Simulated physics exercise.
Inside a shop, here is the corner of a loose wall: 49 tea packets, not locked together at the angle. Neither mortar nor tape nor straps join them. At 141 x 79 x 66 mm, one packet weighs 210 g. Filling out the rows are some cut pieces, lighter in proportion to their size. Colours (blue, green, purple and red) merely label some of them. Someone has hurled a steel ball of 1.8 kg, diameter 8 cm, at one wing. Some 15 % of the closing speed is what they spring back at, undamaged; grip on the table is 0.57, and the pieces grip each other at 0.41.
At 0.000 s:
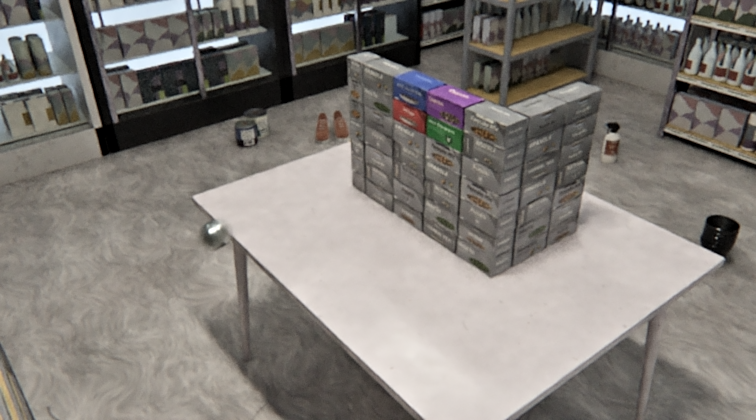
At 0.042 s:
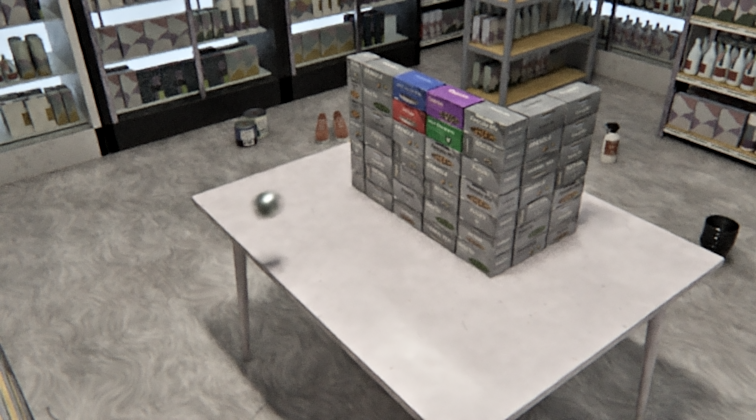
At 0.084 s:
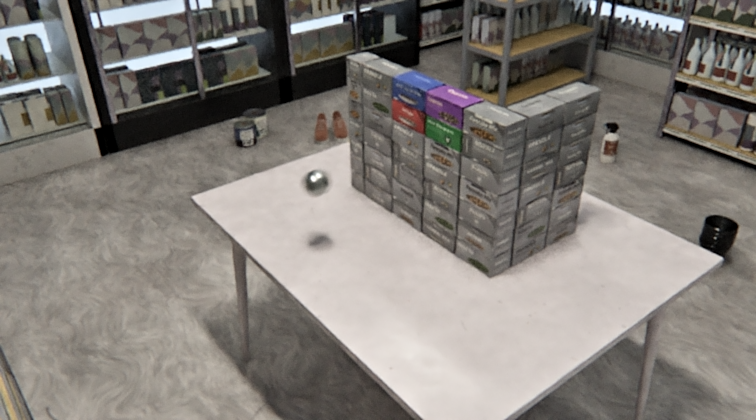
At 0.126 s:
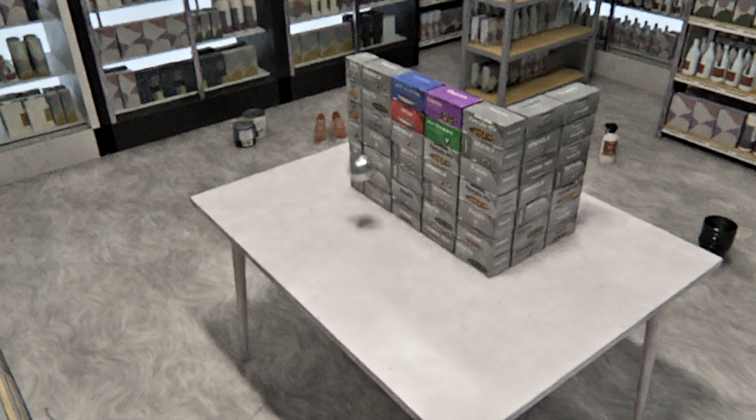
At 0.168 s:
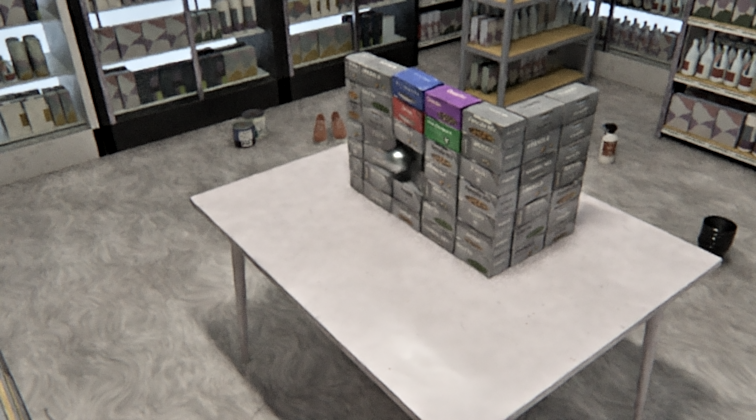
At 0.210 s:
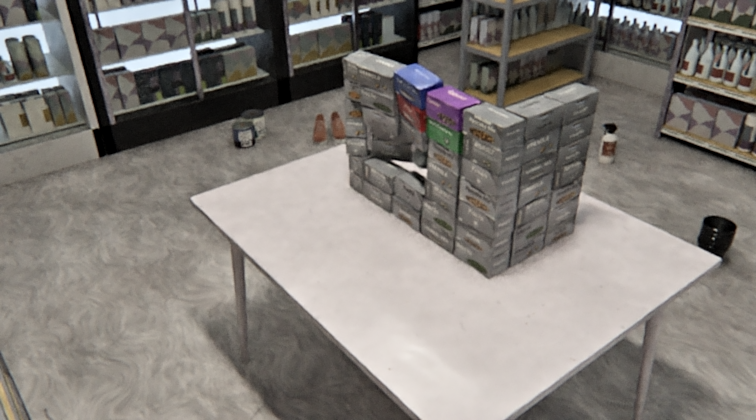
In a shop, a steel ball flies right and punches into a corner wall of packets.
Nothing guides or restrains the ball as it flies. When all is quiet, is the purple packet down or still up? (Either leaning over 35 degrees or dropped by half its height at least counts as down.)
Once all is quiet, it keeps its height.
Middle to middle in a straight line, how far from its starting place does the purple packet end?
It ends some 1 cm from where it began.
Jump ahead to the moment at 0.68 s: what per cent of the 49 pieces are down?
35 per cent.
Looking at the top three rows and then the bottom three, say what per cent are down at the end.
From the top 40, from the bottom 20 per cent.
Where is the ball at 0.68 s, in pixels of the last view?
Around (576, 184).
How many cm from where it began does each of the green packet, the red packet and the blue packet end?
Roughly green 0 cm, red 32 cm, blue 38 cm.
After 0.40 s, ball still moving; 10 of the 49 packets down; purple packet 9 mm from its place; blue packet 57° from how it stood, 12 cm lower.
After 0.68 s, ball still moving; 17 of the 49 packets down; purple packet 9 mm from its place; red packet 63° from how it stood, 26 cm lower.
In the end (1.3 s), ball rolling away; 17 of the 49 packets down; purple packet 9 mm from its place; red packet 53° from how it stood, 27 cm lower; blue packet 32° from how it stood, 36 cm lower. From the last view, middles, purple packet near (453, 109), red packet near (459, 179).
